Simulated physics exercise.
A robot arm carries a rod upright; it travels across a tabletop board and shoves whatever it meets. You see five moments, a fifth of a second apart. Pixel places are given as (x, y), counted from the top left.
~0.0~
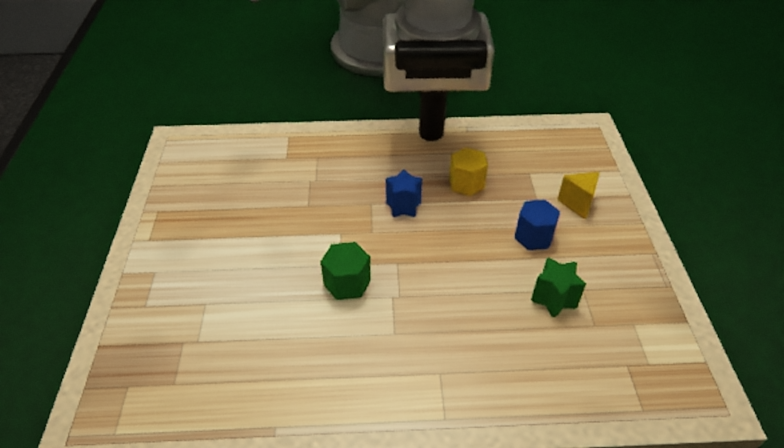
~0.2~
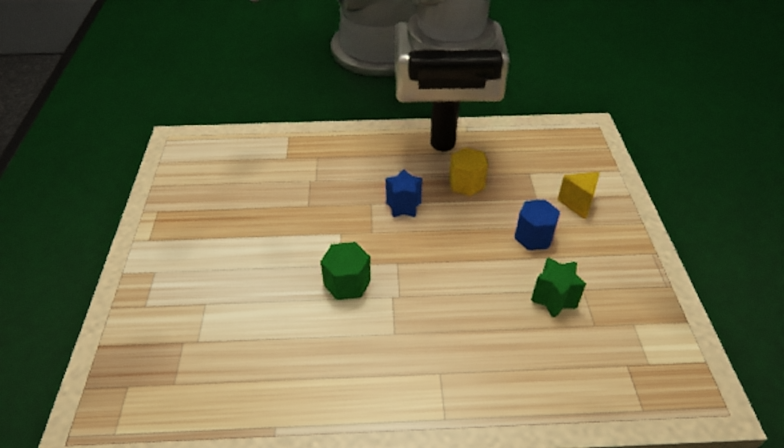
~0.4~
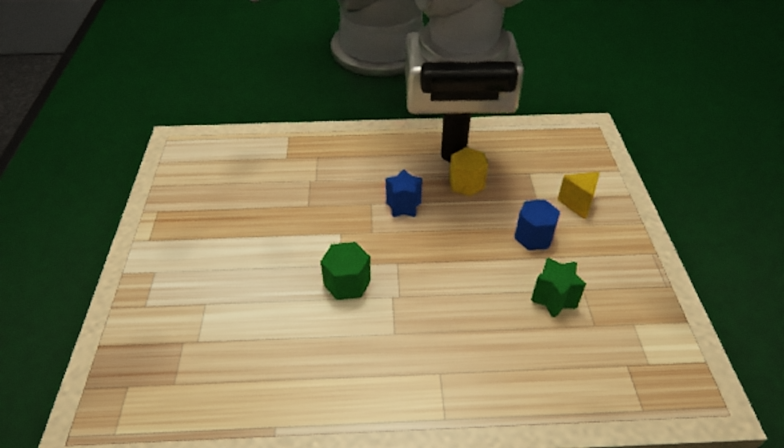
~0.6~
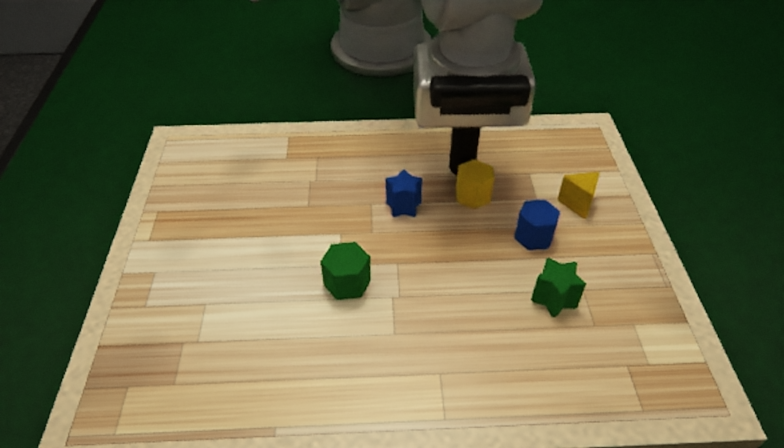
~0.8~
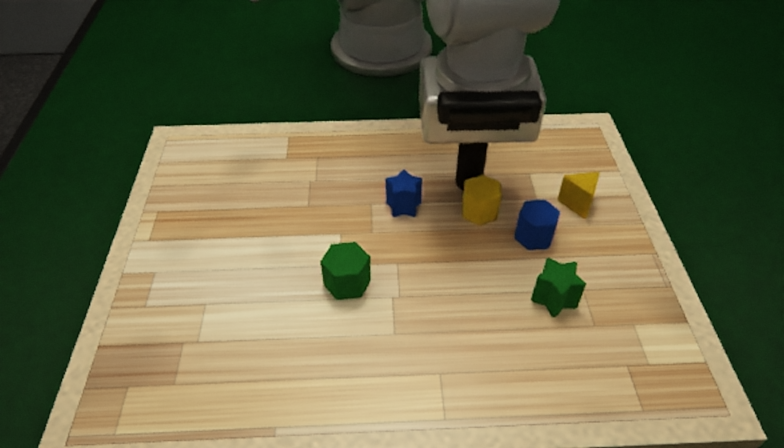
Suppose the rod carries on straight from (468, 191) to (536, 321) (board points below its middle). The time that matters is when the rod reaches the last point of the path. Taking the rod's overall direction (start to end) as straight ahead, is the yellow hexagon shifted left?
My answer is no.
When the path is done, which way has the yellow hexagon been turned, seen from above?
Seen from above, its turn is clockwise.
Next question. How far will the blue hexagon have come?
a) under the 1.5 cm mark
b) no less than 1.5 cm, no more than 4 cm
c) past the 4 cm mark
a (under the 1.5 cm mark)
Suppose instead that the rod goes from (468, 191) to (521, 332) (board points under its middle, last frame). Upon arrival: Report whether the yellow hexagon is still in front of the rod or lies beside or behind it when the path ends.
The rod pushes it to the end.
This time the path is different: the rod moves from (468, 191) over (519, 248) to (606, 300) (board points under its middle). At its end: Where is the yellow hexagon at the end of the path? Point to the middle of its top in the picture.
(512, 248)
What follows on the original path. One third of the way, rod at (490, 222); yellow hexagon at (501, 229), turned 15° clockwise.
Two thirds of the way, rod at (512, 266); yellow hexagon at (519, 276), turned 35° clockwise; green star at (564, 277), turned 15° anticlockwise.
At the end, rod at (538, 315); yellow hexagon at (528, 327), turned 70° clockwise; blue hexagon still; green star at (571, 284), turned 55° anticlockwise.
